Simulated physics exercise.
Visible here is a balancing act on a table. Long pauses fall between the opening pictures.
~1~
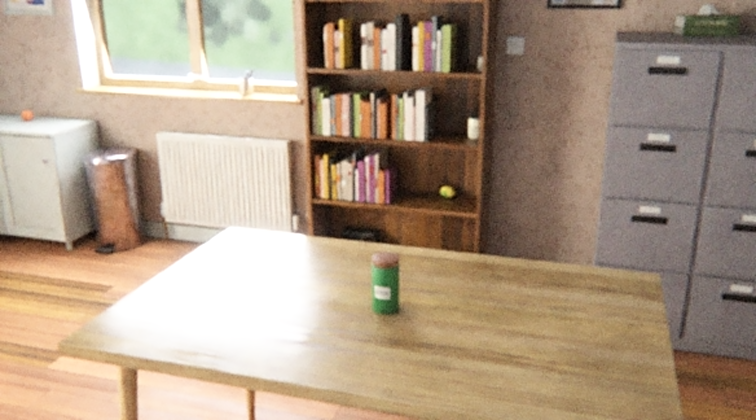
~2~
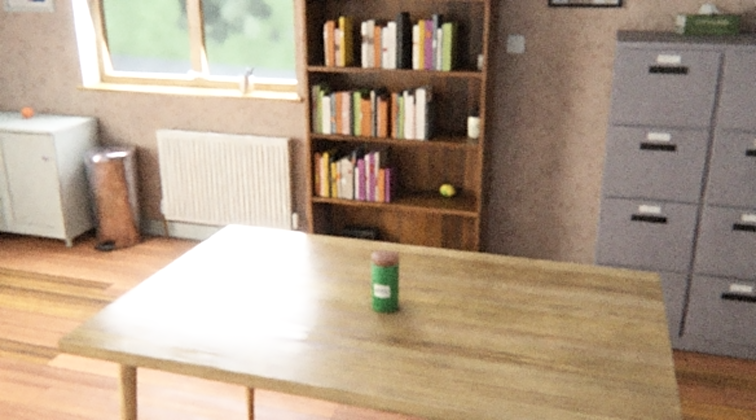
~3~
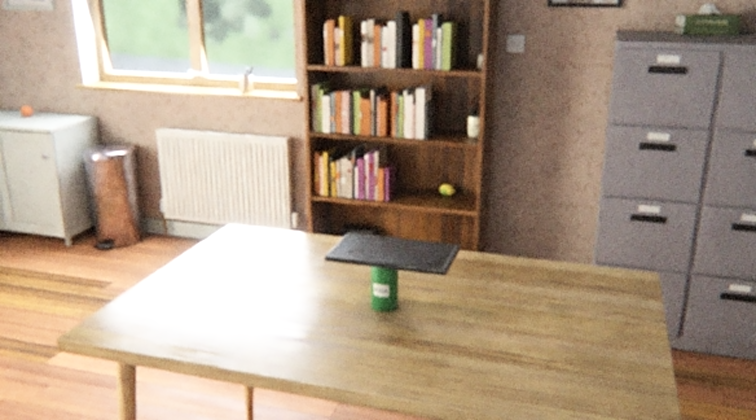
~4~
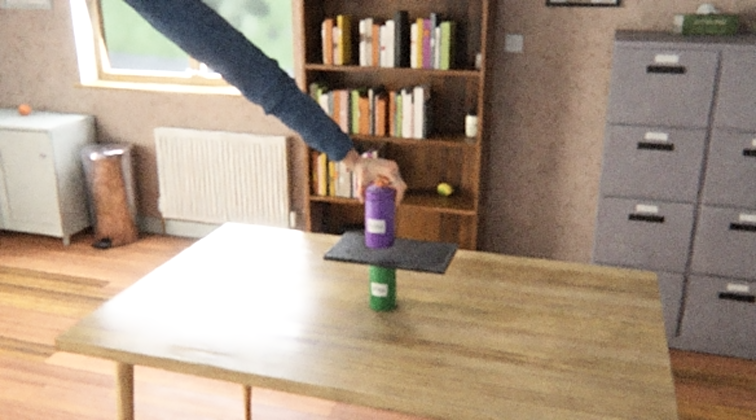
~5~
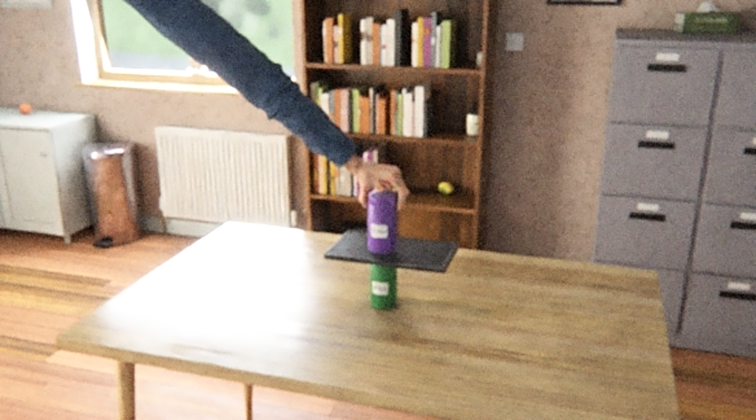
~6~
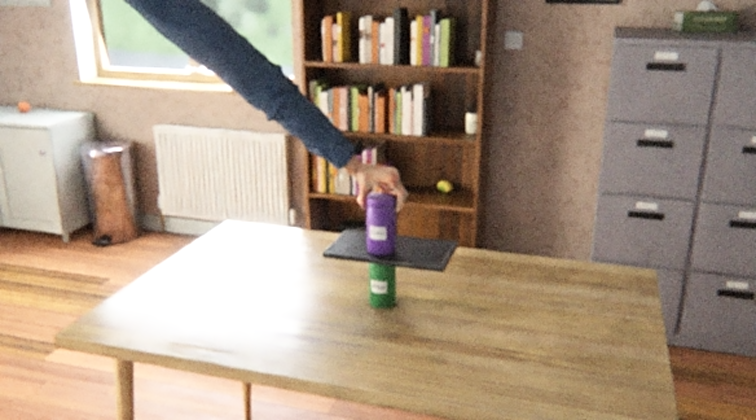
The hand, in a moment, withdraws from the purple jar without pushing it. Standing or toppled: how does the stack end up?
I reckon the stack bears the weight fine.
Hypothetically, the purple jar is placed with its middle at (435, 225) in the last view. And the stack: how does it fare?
The stack then collapses.
Then, 0.60 s after the last picture, nothing has stirred.
Then, 1.40 s after the last picture, purple jar resting near (381, 224).
At rest, all 3 in place. Seen from the same camera at the end, purple jar near (381, 224). The stack holds.
